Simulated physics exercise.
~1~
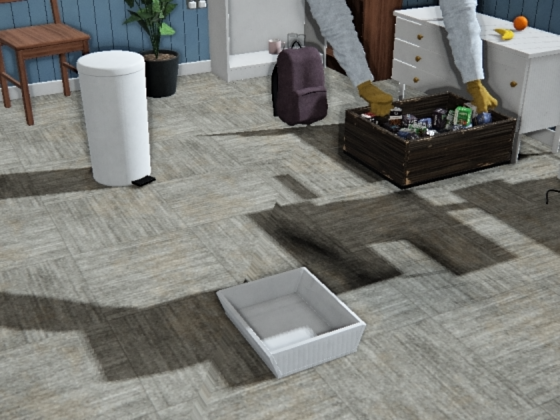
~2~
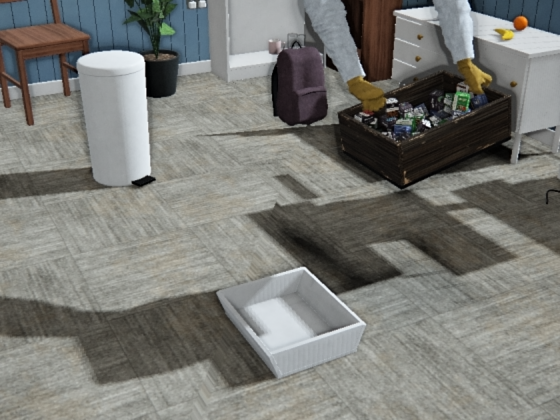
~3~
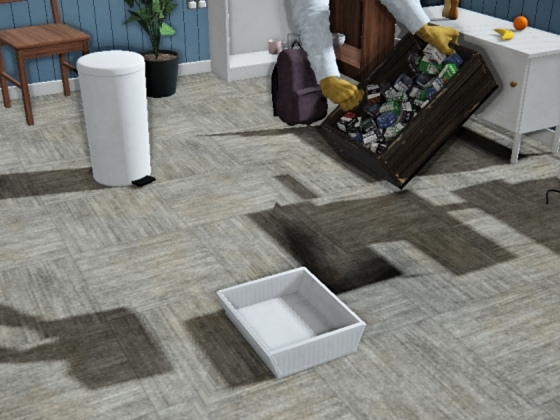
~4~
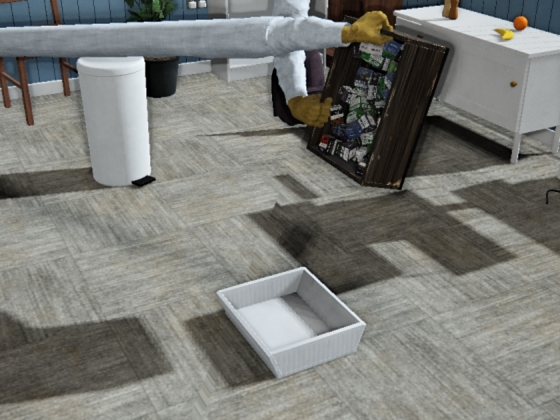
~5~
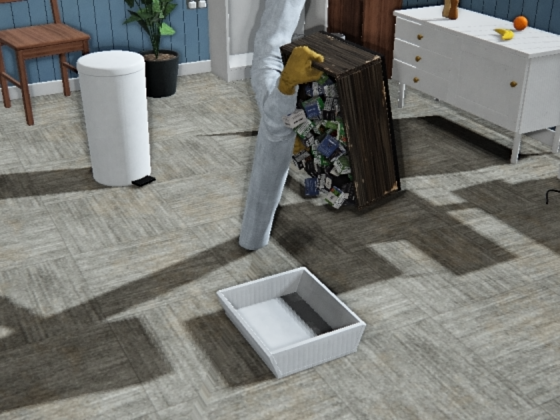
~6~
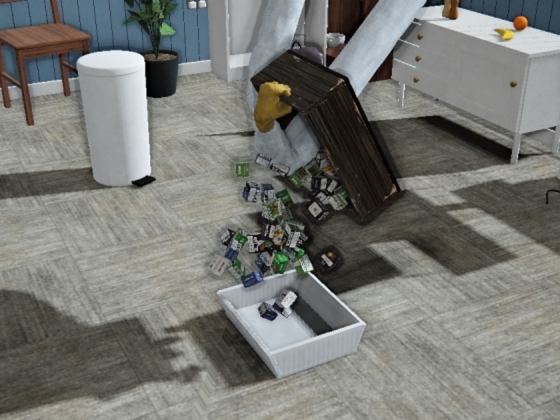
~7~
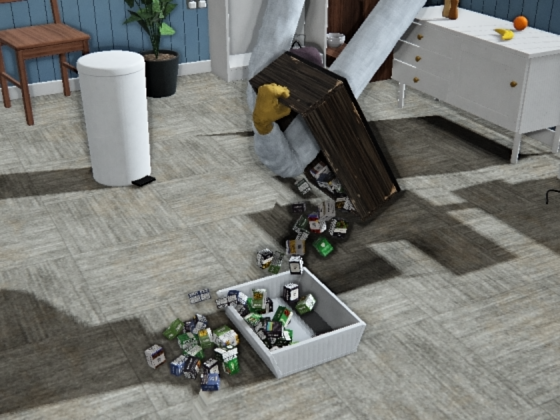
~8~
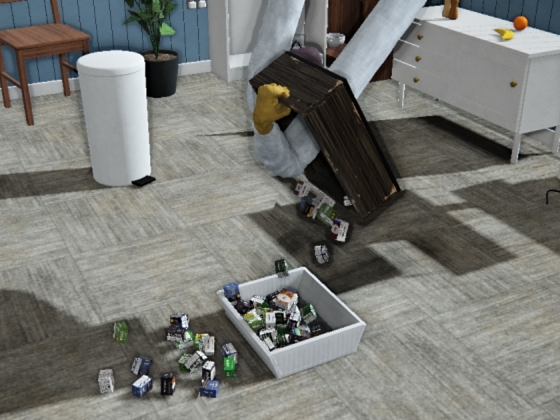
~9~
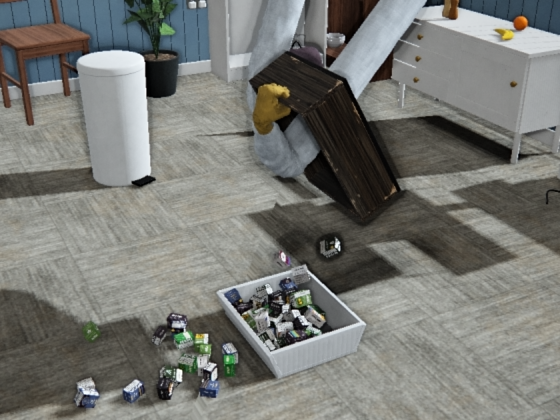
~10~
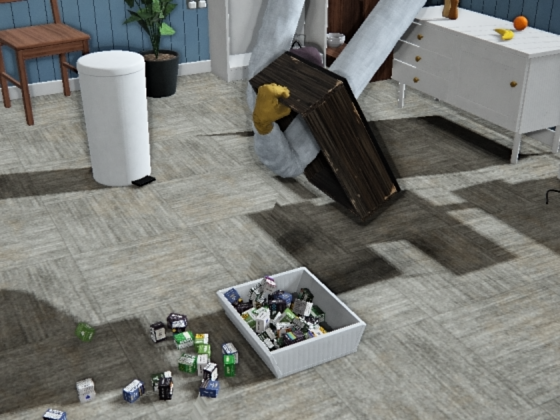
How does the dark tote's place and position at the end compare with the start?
At the start the tote sits upright on the floor in front of the white dresser. By the end it is farther left, clear of the dresser, and held steeply tipped over with its open side facing down to the left.
